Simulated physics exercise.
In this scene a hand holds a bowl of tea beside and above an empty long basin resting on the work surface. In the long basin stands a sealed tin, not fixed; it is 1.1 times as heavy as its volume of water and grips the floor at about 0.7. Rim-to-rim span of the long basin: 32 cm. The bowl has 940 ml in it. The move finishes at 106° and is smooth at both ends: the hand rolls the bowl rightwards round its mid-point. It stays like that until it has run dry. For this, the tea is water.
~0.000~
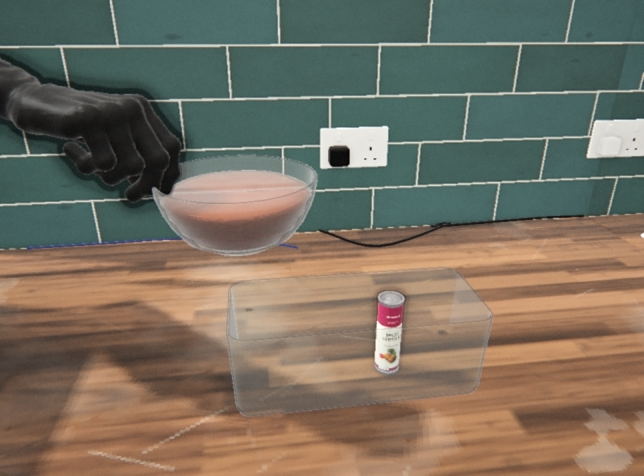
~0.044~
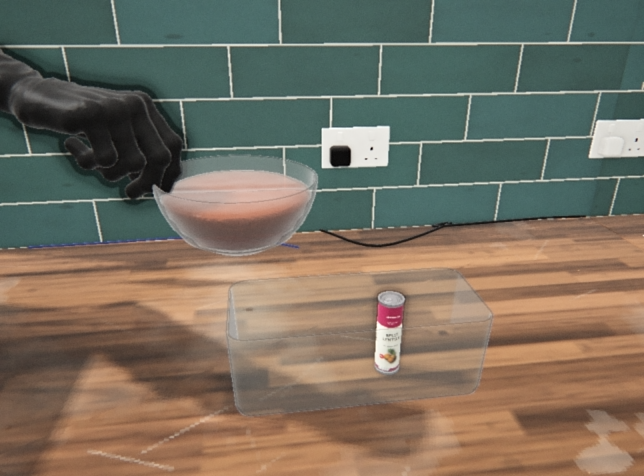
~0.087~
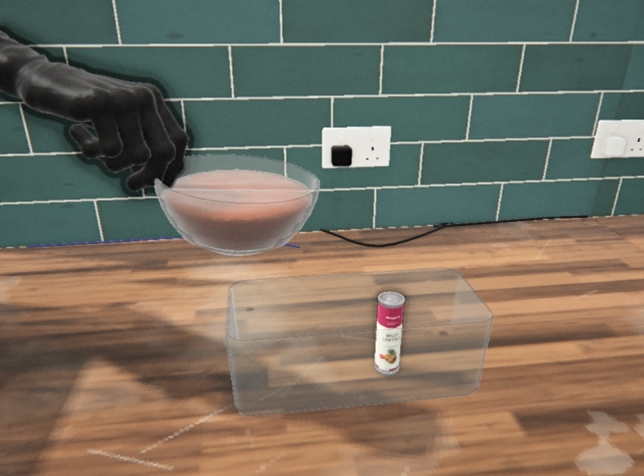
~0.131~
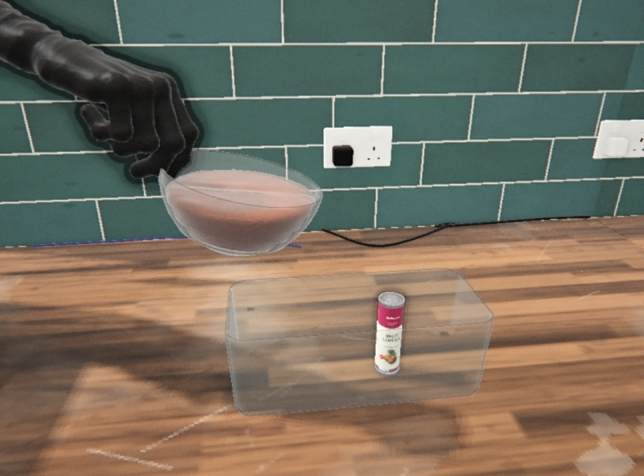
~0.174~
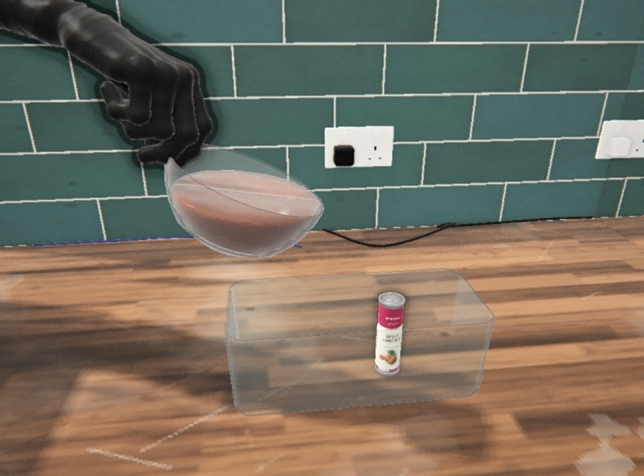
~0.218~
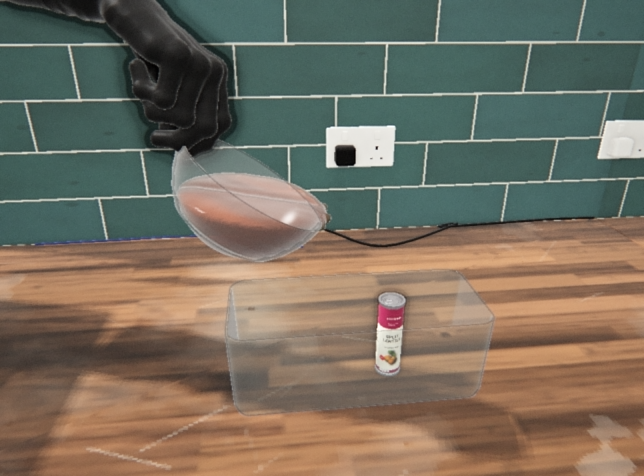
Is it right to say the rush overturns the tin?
Overturned.
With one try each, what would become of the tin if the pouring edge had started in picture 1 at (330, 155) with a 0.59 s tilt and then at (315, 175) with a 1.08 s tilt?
First it tips over; then it stays on its base.
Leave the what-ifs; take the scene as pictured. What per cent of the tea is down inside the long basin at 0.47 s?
At that time the basin holds about 56 per cent of the liquid.
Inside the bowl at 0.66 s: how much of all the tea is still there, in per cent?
Some 0 per cent.
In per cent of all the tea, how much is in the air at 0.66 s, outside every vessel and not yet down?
Near 10 percent.
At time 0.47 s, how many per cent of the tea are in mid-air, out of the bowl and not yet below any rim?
Around 34 in a hundred.
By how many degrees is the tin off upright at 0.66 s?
Near 5° from upright.
After 0.47 s the tilt is 100° and 8 per cent is still to pour; the tin stands where it began.
After 0.66 s the tilt is 106° and 0 per cent is still to pour; the tin leans 7°.
After 0.85 s the tilt is 106° and 0 per cent is still to pour; the tin leans 36°.
After 1.06 s the tilt is 106° and 0 per cent is still to pour; the tin lies on its side.
In the end the tin lies on its side.
